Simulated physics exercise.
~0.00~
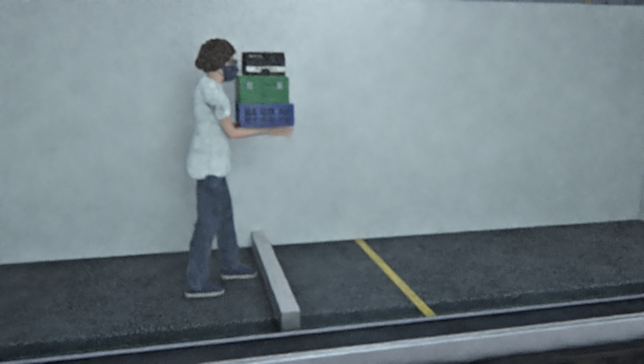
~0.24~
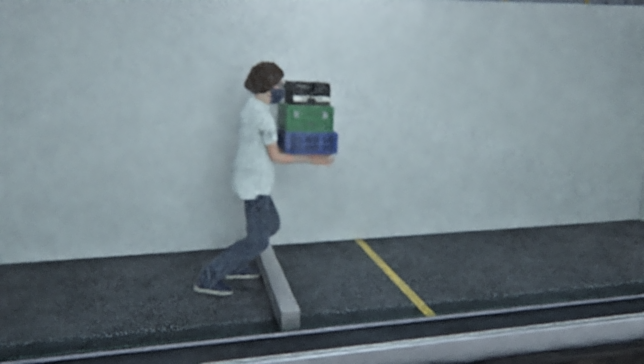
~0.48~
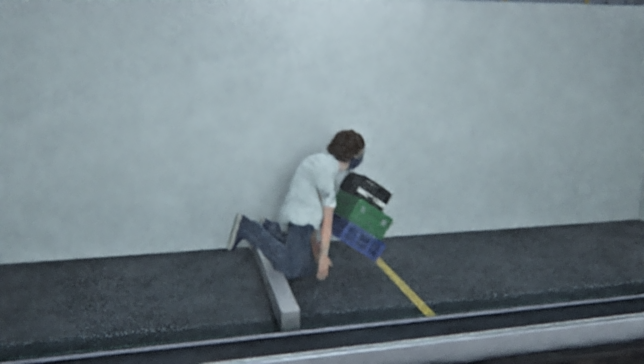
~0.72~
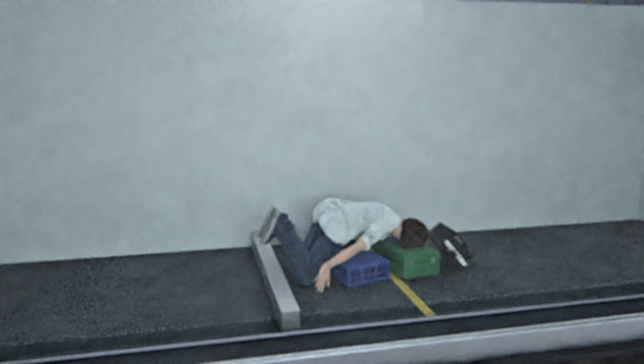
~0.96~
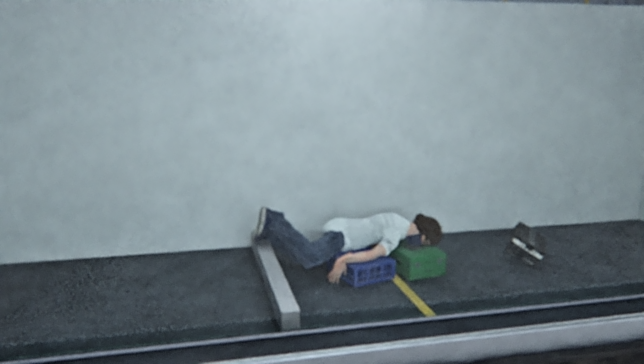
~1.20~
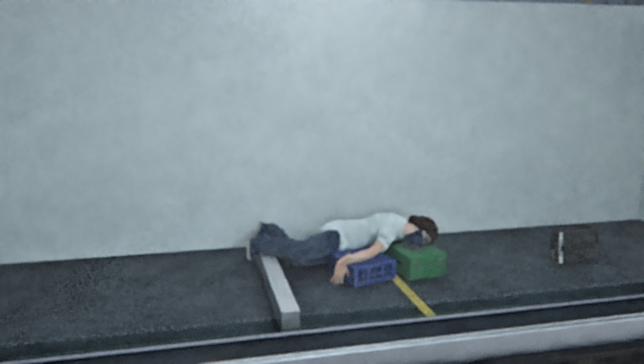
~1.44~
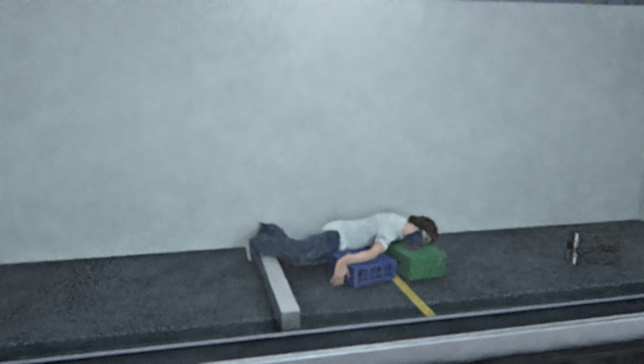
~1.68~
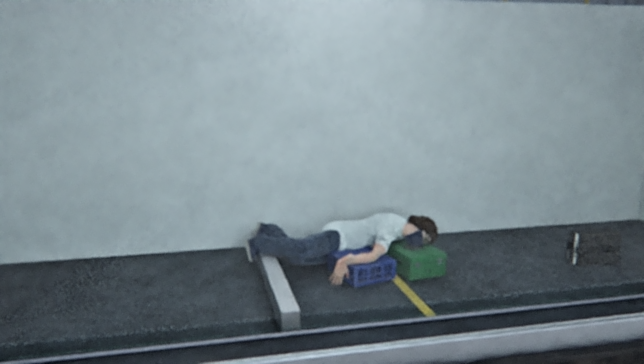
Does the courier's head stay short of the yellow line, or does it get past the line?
The courier's head gets past the yellow line. It comes to rest beyond it, down by the green toolbox.
